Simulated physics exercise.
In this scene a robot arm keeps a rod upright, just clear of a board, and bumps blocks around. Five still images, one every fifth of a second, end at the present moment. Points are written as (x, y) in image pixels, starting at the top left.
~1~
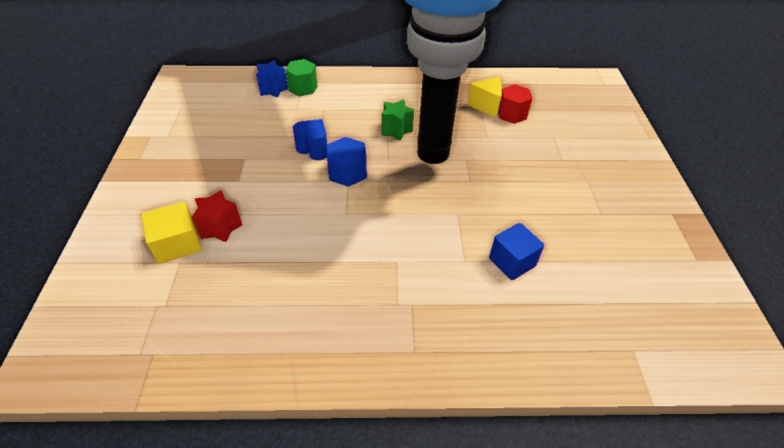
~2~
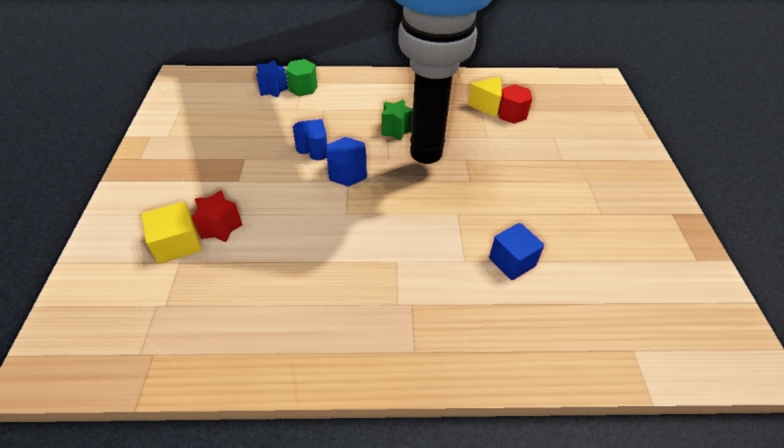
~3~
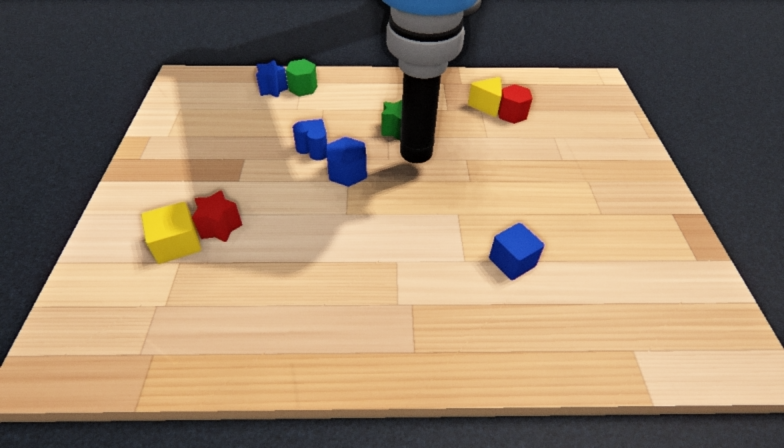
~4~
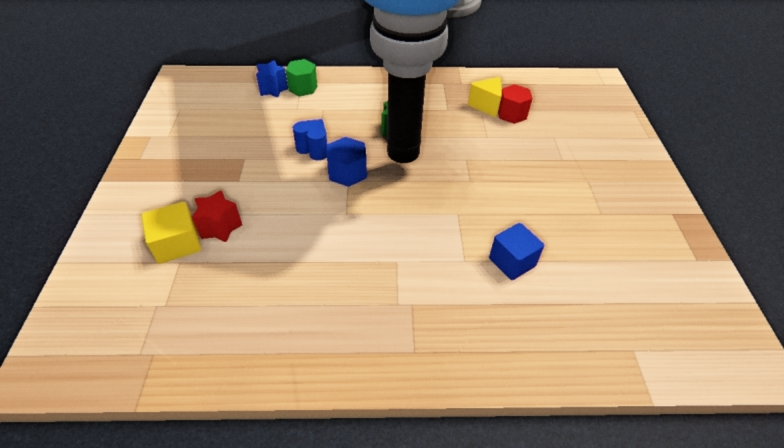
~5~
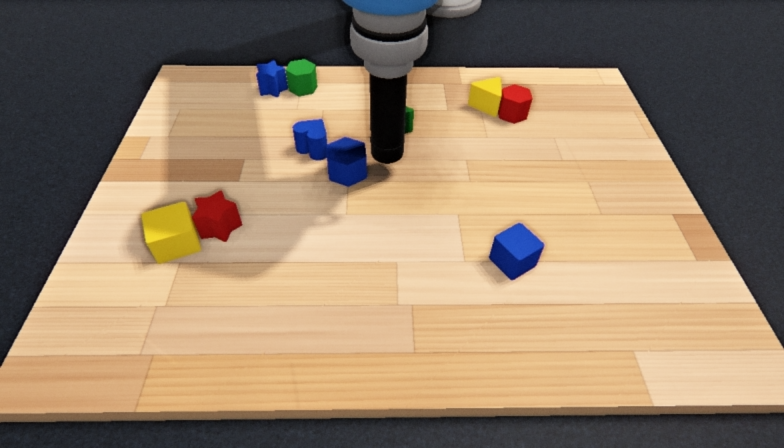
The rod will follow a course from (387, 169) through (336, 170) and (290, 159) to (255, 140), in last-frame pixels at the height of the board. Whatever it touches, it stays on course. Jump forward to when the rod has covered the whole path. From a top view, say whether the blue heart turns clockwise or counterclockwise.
From the top: Clockwise.
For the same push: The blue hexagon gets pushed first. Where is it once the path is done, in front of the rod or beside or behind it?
The rod has lost it.
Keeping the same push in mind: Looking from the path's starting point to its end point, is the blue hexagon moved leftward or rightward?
Off to the left side.
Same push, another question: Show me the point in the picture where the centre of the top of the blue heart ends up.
The top centre is at (286, 112).
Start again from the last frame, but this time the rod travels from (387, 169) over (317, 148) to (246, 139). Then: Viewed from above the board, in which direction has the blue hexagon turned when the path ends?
Looking down, my answer is that the blue hexagon rotates anticlockwise.
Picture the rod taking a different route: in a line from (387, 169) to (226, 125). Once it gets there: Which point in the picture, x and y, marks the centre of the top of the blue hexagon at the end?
The top centre is at (308, 152).
On the path given first. One third of the way, rod (334, 154); blue heart (307, 126), turned 20° clockwise; blue hexagon (297, 153).
Two thirds of the way, rod (286, 143); blue heart (293, 117), turned 80° clockwise; blue hexagon (257, 154), turned 50° anticlockwise.
At the end, rod (251, 124); blue heart (286, 112), turned 135° clockwise; blue hexagon (256, 154), turned 50° anticlockwise; green star still.
